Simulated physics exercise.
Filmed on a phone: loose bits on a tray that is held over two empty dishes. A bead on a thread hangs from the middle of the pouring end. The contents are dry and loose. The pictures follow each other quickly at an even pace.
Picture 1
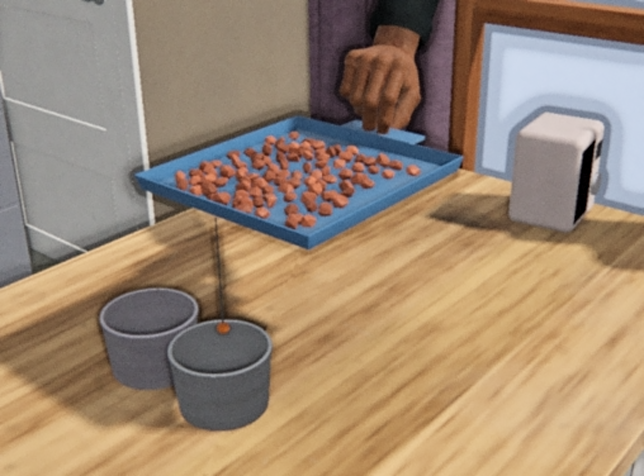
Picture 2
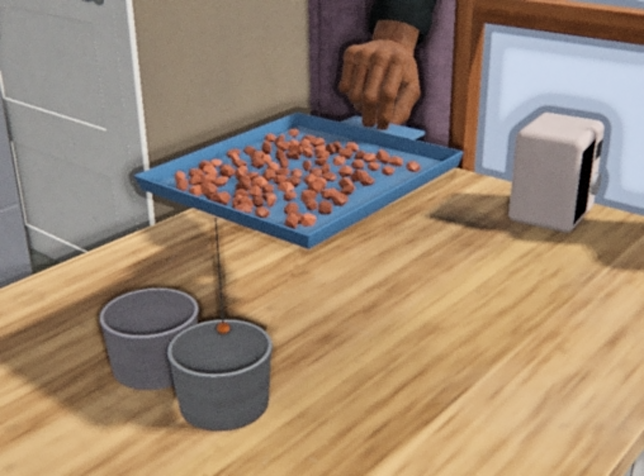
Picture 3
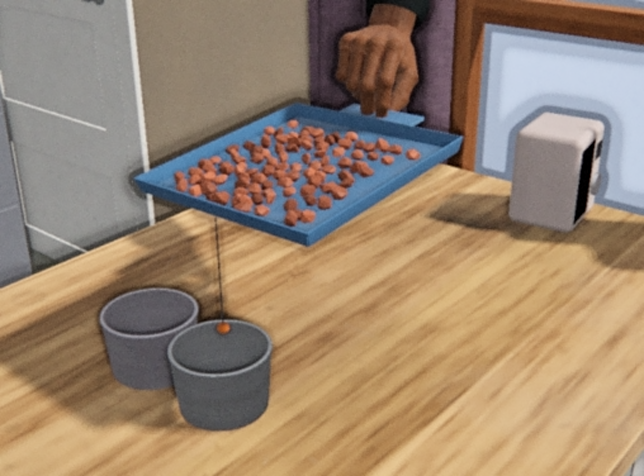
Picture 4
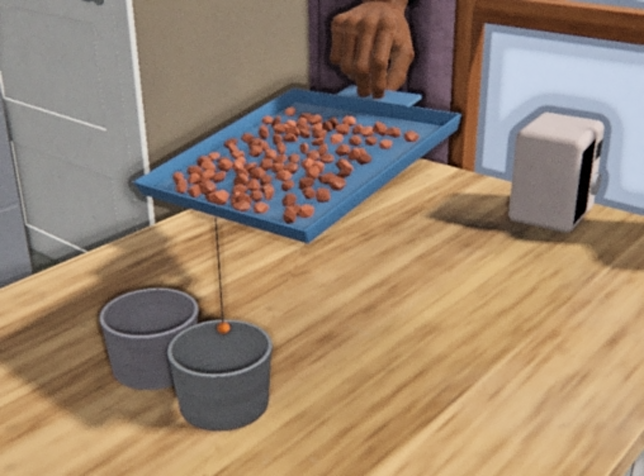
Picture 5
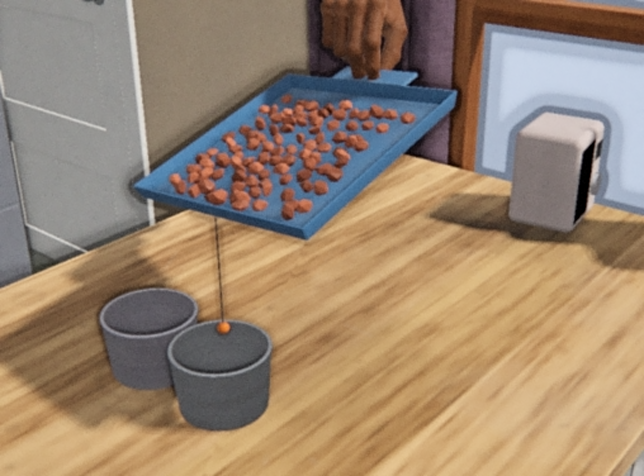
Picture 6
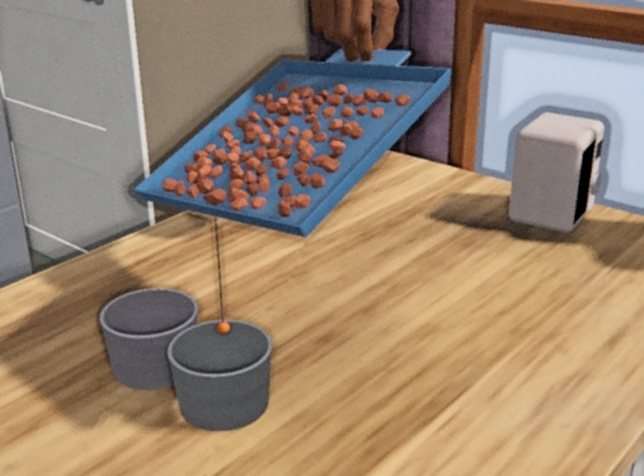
On a wooden tabletop, a hand slowly raised the far end of a blue tray of loose reddish bits, tilting it toward its near left corner above two grey dishes, while the bits barely shifted.
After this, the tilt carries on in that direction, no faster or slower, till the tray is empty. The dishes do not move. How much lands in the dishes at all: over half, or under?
In the dishes lies more than half of it.
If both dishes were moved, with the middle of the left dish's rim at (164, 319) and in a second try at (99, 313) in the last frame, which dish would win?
The first try: The dish on the left. The second: The right one.
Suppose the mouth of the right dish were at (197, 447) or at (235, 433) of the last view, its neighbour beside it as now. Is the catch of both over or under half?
In turn: Not half; the smaller part.
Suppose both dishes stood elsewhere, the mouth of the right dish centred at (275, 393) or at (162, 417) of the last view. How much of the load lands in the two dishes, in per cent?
About 40 and 10 per cent.
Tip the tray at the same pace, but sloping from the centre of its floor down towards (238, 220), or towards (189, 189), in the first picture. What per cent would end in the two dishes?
The first gives 10 %, the second 90 %.
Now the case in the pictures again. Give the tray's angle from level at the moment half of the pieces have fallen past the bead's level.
At some 100 degrees.
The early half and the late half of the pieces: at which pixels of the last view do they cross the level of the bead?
Around (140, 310) and then (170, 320).
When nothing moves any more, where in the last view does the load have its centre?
Near (155, 376).
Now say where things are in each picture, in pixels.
The first frame shows corners of the pouring end at (141, 174) and (308, 233), level; middle of the load at (282, 175), bits of crushed brick; left dish at (115, 353); right dish at (185, 392); bead on its thread at (223, 328).
The second frame shows corners of the pouring end at (140, 175) and (308, 232), level; middle of the load at (282, 173).
The third frame shows corners of the pouring end at (140, 177) and (307, 230), tipped barely, lowest at the left corner; middle of the load at (281, 168).
The fourth frame shows corners of the pouring end at (139, 181) and (305, 228), tipped a little, lowest at the left corner; middle of the load at (279, 160).
The fifth frame shows corners of the pouring end at (139, 184) and (303, 225), tipped clearly, lowest at the left corner; middle of the load at (277, 153).
The sixth frame shows corners of the pouring end at (139, 188) and (300, 223), tipped clearly, lowest at the left corner; middle of the load at (273, 145); left dish at (115, 353); right dish at (185, 392).
Soon, tray tipped steeply; nearly all on the tray; a stray few in the air.
A while on, tray tipped past a quarter turn; about a quarter on the tray; a small part in the right dish; about a quarter in the left dish; about a quarter outside both; about a quarter in the air.
Towards the end, tray tipped past a quarter turn; about a quarter in the right dish; about half in the left dish; about a third outside both.
Finally, tray tipped past a quarter turn; about a quarter in the right dish; about half in the left dish; about a third outside both.
